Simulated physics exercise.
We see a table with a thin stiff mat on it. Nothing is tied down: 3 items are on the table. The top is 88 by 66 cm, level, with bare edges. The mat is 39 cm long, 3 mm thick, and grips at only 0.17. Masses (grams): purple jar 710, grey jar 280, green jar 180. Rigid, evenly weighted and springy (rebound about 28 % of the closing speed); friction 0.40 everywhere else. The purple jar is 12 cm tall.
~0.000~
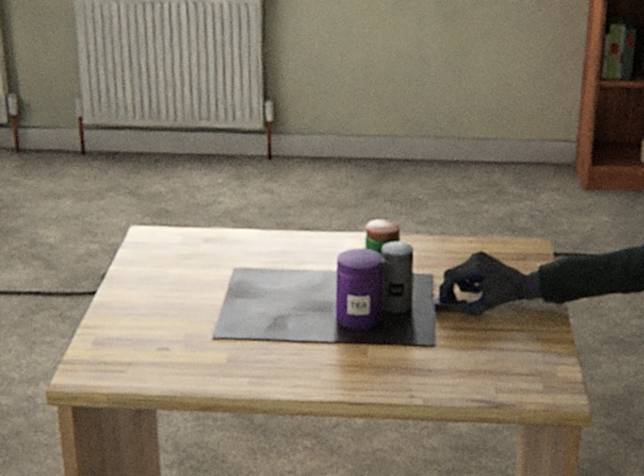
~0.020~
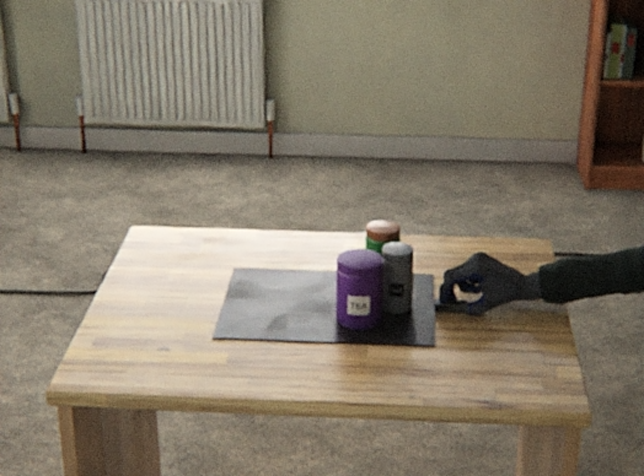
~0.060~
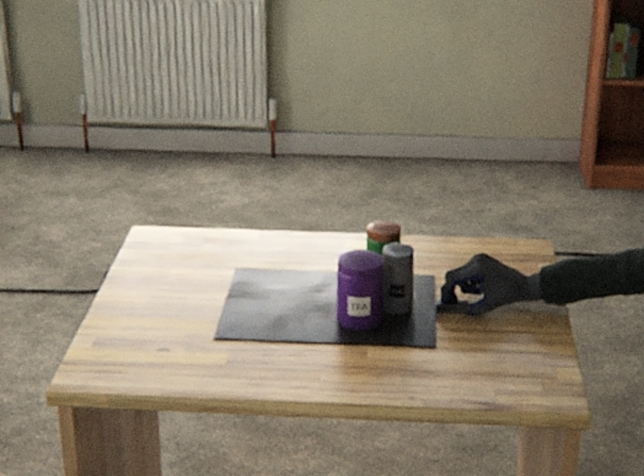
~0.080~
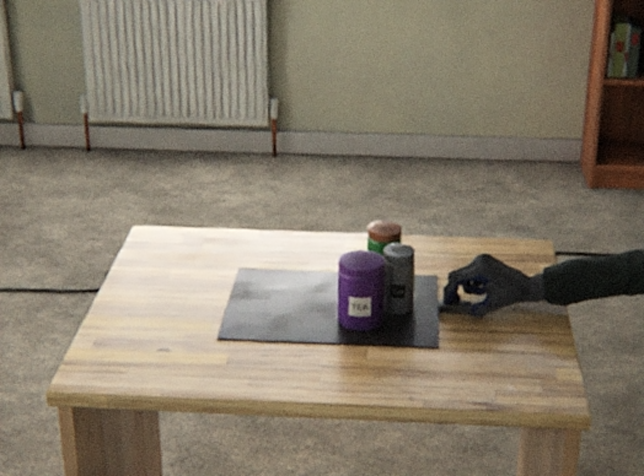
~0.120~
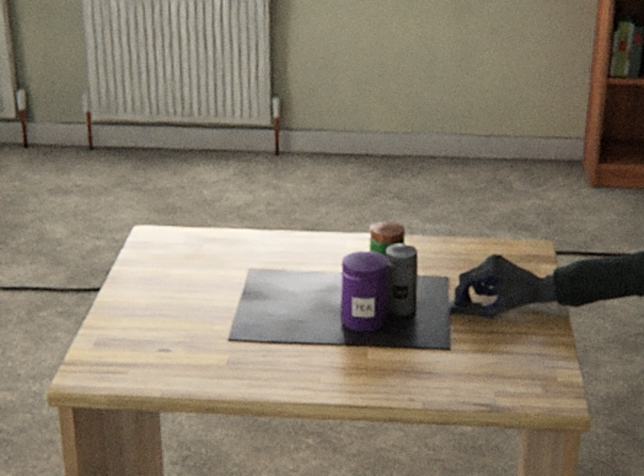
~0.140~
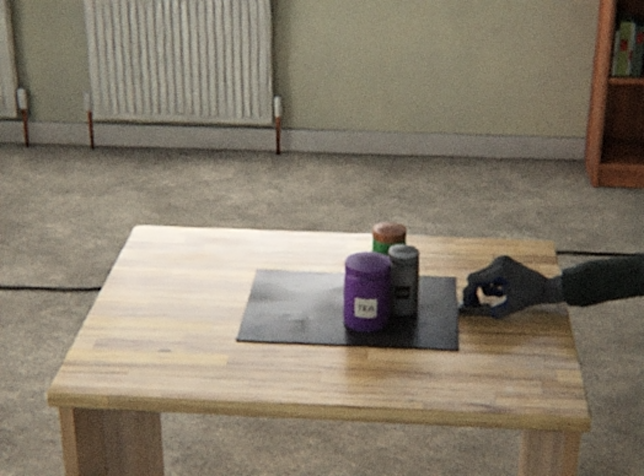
A gloved hand slowly pulls a dark mat carrying three jars slightly right across a table.
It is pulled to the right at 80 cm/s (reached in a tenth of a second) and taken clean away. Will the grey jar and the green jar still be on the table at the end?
The grey jar drops to the floor, the green jar drops to the floor.
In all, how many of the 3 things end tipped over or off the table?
3 of them.
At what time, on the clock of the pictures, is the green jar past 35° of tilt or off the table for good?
Near 0.7 s.
After 0.44 s, mat out by 28 cm; grey jar slid 13 cm near (472, 283); green jar slid 13 cm near (456, 260); purple jar slid 15 cm.
After 0.74 s, mat out by 52 cm; purple jar, grey jar and green jar now off the table.
After 0.94 s, mat out by 68 cm.
After 1.14 s, mat out by 80 cm.
At rest (1.9 s), off the table, purple jar, grey jar and green jar.
